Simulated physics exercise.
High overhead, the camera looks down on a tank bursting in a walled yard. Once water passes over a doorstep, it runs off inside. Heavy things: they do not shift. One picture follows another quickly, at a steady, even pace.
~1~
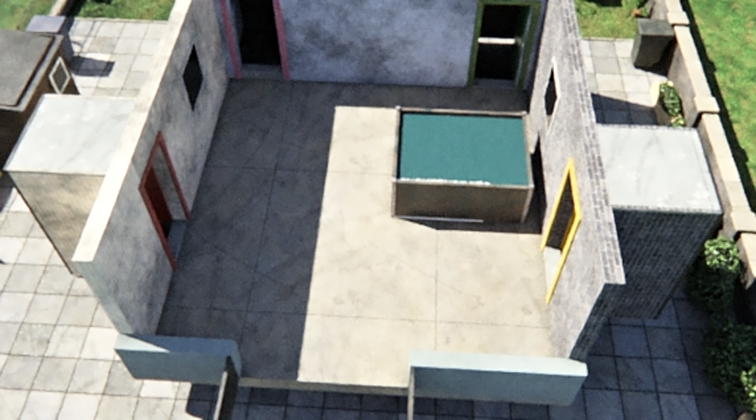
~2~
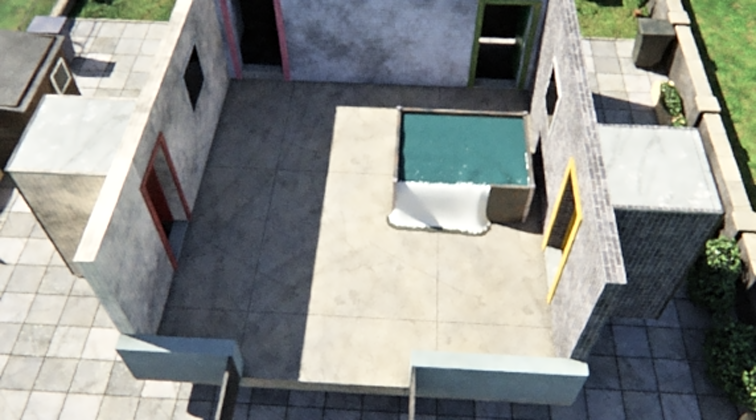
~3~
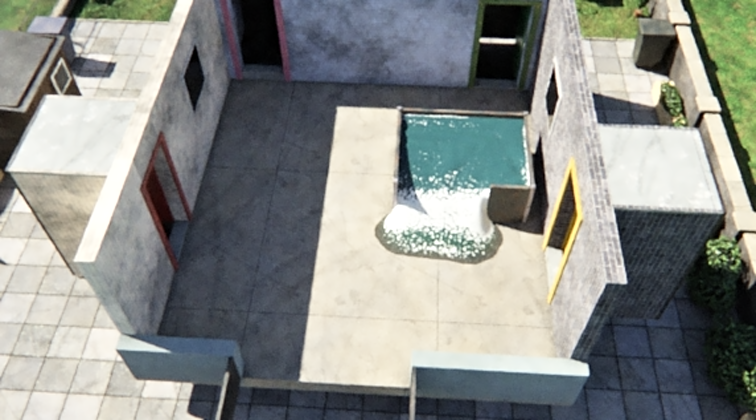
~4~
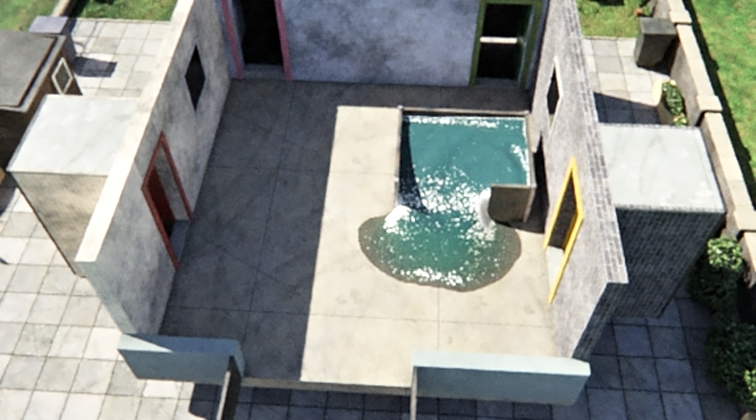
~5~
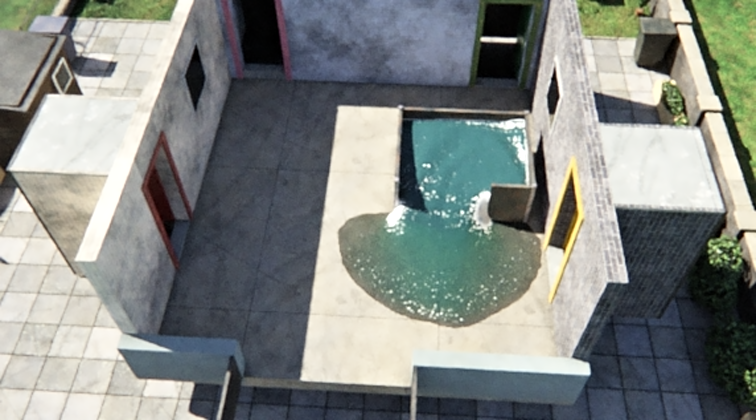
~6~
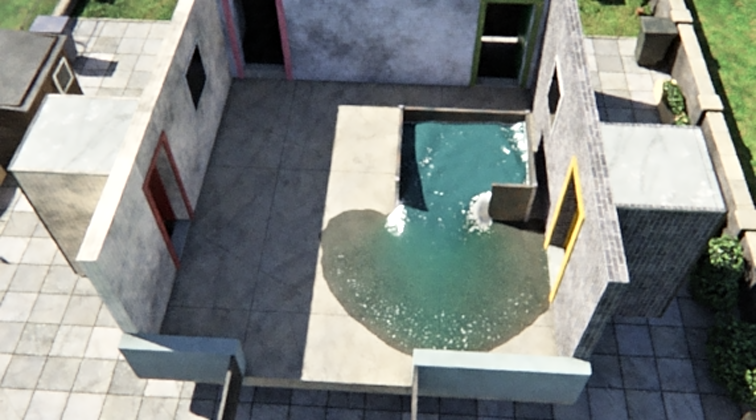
Teal water sits still in a square tank inside a walled yard, seen from high overhead, until it bursts out through the tank's near side in a white, foaming sheet. The pool spreads quickly across the pale floor in a widening rounded shape, reaching the yellow-framed doorway and the low front wall.
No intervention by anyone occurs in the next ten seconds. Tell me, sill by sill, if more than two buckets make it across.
Red door: No, two or fewer; pink door: No, two or fewer; green door: Yes, more than two; yellow door: No, two or fewer.
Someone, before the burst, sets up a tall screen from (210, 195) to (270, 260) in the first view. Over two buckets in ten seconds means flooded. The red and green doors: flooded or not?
Red exceeds the limit, then green exceeds the limit.
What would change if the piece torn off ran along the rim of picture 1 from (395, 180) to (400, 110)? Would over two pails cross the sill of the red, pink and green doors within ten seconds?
In sequence, red door is above the limit while pink door is above the limit and green door is above the limit.
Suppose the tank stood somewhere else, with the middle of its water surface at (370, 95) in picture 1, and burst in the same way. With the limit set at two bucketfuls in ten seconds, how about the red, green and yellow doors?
Red door exceeds the limit; green door falls short; yellow door falls short.
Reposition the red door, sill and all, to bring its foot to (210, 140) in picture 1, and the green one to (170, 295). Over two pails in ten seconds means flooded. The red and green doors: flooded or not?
Well, the red door falls below the limit, but the green door overflows.
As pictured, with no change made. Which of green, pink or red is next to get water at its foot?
I'd go with the one in red.
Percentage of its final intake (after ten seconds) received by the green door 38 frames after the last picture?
Roughly 60 %.
A moment on, water covers 35 % of the floor; the red door not reached, the pink door not reached, the green door not reached, the yellow door wet at the sill, nothing in.
Next, water covers 40 % of the floor; the red door not reached, the pink door not reached, the green door not reached, the yellow door wet at the sill, nothing in.
Then, water covers 45 % of the floor; the red door wet at the sill, nothing in, the pink door not reached, the green door not reached, the yellow door wet at the sill, nothing in.
Later, water covers 70 % of the floor; the red door wet at the sill, nothing in, the pink door not reached, the green door over two buckets in, the yellow door wet at the sill, nothing in.
In the end, water covers 90 % of the floor; the red door wet at the sill, nothing in, the pink door wet at the sill, nothing in, the green door over two buckets in, the yellow door wet at the sill, nothing in.
